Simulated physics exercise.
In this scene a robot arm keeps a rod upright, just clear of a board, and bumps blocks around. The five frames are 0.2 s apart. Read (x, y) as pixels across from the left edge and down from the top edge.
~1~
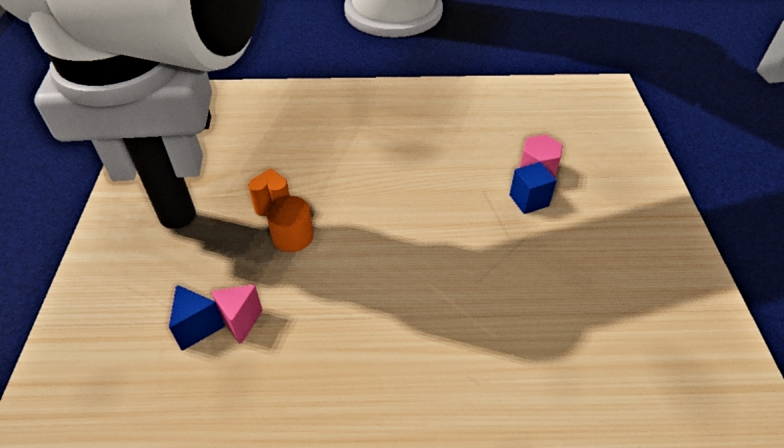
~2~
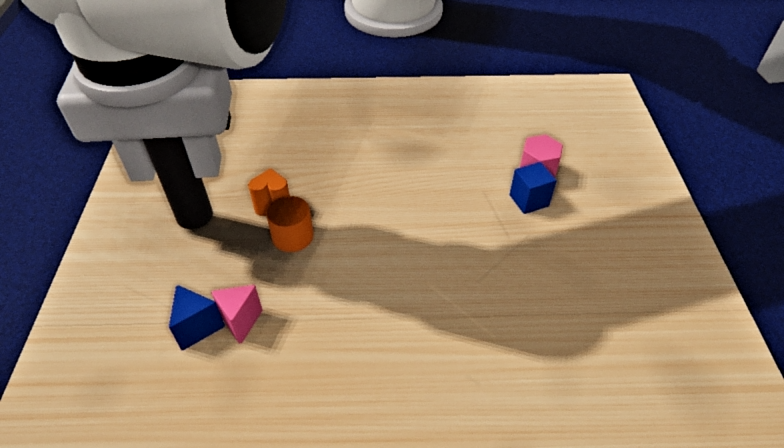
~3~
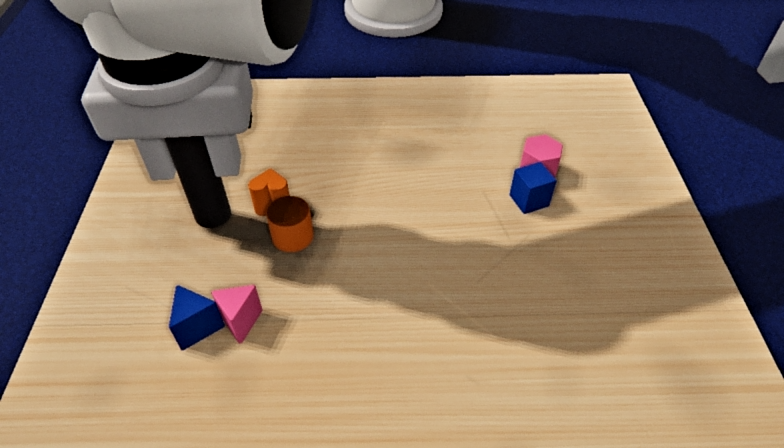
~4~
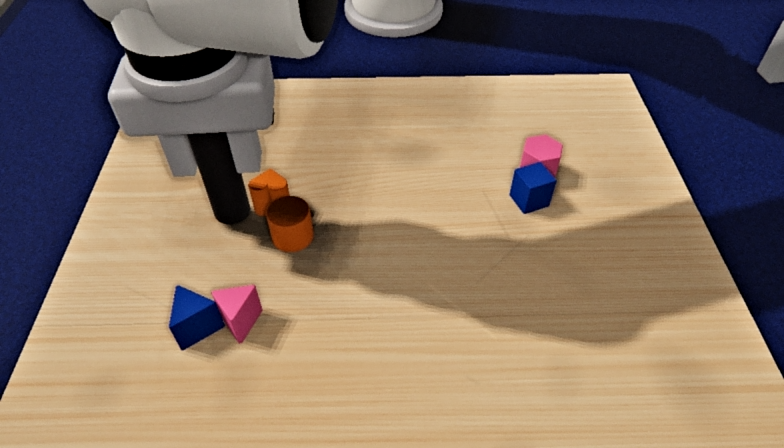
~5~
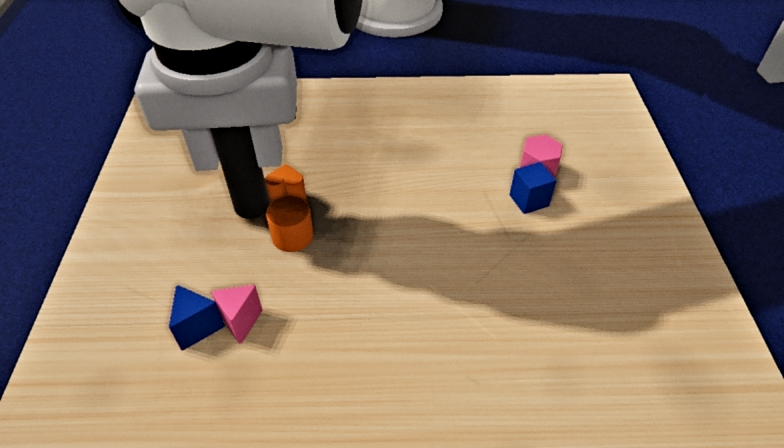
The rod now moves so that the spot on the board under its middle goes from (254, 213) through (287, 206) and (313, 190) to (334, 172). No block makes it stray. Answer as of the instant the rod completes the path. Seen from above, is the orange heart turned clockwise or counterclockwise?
From the top, the block rotates clockwise.
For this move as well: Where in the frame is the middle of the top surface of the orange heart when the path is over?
Its top face will be centred at roughly (367, 145).
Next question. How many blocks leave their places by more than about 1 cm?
I foresee one block being moved.
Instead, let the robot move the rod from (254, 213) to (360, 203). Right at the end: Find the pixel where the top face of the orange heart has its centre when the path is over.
In the picture, it is at (346, 156).
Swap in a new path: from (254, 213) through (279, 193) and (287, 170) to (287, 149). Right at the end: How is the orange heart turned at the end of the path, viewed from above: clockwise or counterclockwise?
Answer: Clockwise.
What follows on the original path. Halfway along, rod (301, 191); orange heart (332, 159).
At the end, rod (334, 165); orange heart (367, 145), turned 45° clockwise; orange disc still.
